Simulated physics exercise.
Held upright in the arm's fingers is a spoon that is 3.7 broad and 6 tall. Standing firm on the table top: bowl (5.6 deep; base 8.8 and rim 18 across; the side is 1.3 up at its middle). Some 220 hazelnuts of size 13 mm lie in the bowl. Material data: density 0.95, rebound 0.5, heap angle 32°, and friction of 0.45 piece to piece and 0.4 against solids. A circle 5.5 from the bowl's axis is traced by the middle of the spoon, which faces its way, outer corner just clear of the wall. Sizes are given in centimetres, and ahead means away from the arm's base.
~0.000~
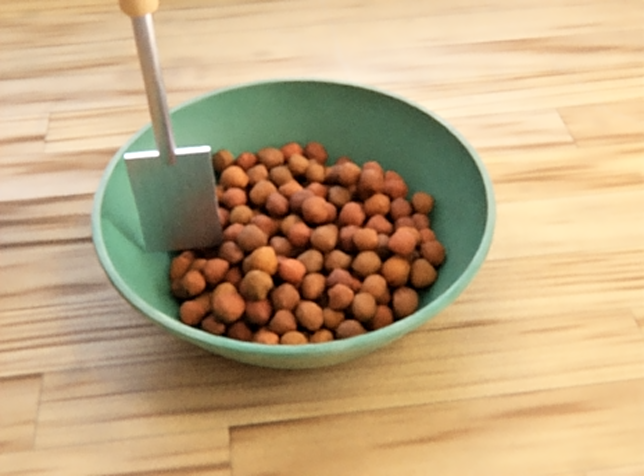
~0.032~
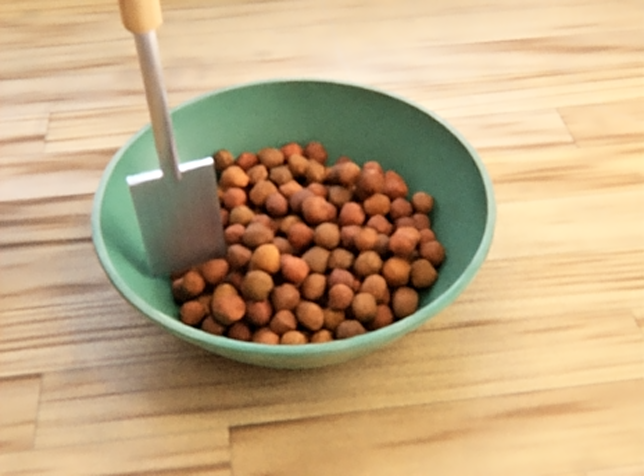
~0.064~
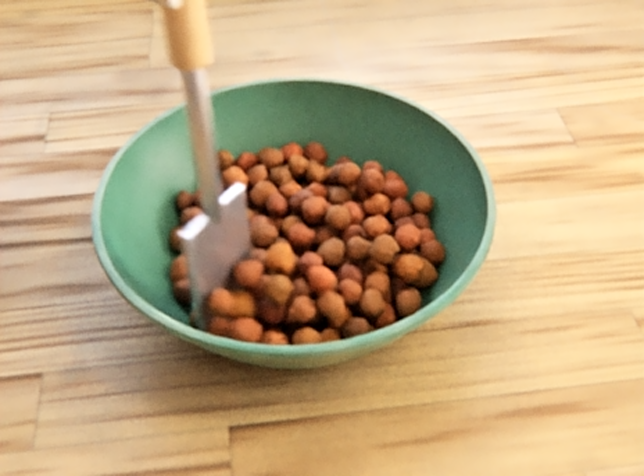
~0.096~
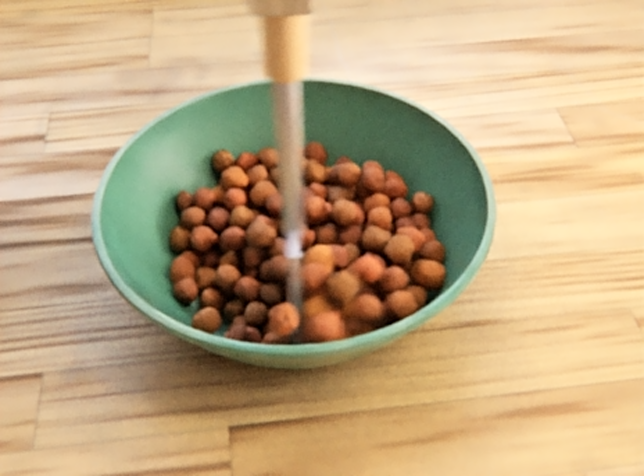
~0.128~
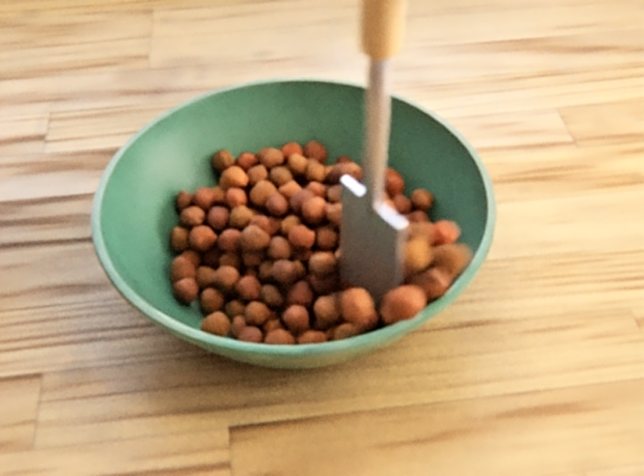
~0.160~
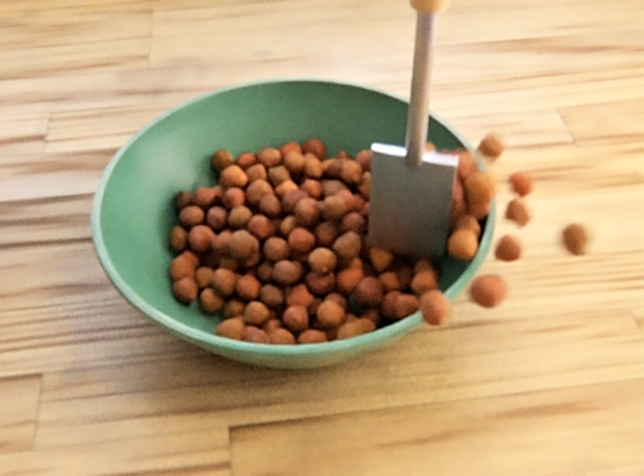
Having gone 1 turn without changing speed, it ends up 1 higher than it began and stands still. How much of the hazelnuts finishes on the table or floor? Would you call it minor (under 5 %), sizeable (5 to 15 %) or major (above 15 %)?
I would call it major.
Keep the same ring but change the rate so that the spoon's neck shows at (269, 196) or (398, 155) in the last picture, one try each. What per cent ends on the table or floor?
Well, about 10 percent the first time and about 20 percent the second.
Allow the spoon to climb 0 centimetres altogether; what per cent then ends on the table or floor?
About 35 percent.
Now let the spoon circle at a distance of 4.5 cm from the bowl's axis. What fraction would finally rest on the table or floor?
That would make it around 40 percent.
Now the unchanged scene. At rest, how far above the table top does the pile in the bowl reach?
The top sits some 4.5 cm up.
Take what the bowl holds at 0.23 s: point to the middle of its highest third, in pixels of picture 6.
Look near (300, 167) for its middle.
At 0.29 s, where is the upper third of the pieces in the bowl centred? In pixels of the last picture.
(211, 189).
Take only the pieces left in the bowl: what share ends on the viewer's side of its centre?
Near 60 per cent of what stays in the bowl.
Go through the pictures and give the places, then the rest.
The first picture shows spoon neck at (162, 125), 0° round; upper third of the load around (310, 235), from x 180 to 430, top at y 155; 222 in the bowl.
The second picture shows spoon neck at (165, 143), 14° round; upper third of the load around (311, 236), from x 180 to 430, top at y 155.
The third picture shows spoon neck at (209, 182), 49° round; upper third of the load around (315, 236), from x 180 to 430, top at y 155.
The fourth picture shows spoon neck at (292, 195), 85° round; upper third of the load around (340, 237), from x 180 to 430, top at y 155.
The fifth picture shows spoon neck at (374, 172), 120° round; upper third of the load around (368, 233), from x 180 to 455, top at y 155; 221 in the bowl, 1 in flight or on the tool.
The sixth picture shows spoon neck at (417, 126), 156° round; upper third of the load around (375, 200), from x 180 to 575, top at y 150; 216 in the bowl, 6 in flight or on the tool.
After 0.23 s, 229° round, highest piece 10 above the table; 204 in the bowl, 18 in flight or on the tool.
After 0.29 s, 301° round, highest piece 12 above the table; 194 in the bowl, 8 on the table or floor, 20 in flight or on the tool.
After 0.52 s, 0° round, highest piece 5 above the table; 173 in the bowl, 49 on the table or floor.
After 1.22 s, 0° round, highest piece 4 above the table; 173 in the bowl, 49 on the table or floor.
At rest, 173 in the bowl, 49 on the table or floor. That is 22 % on the table or floor.
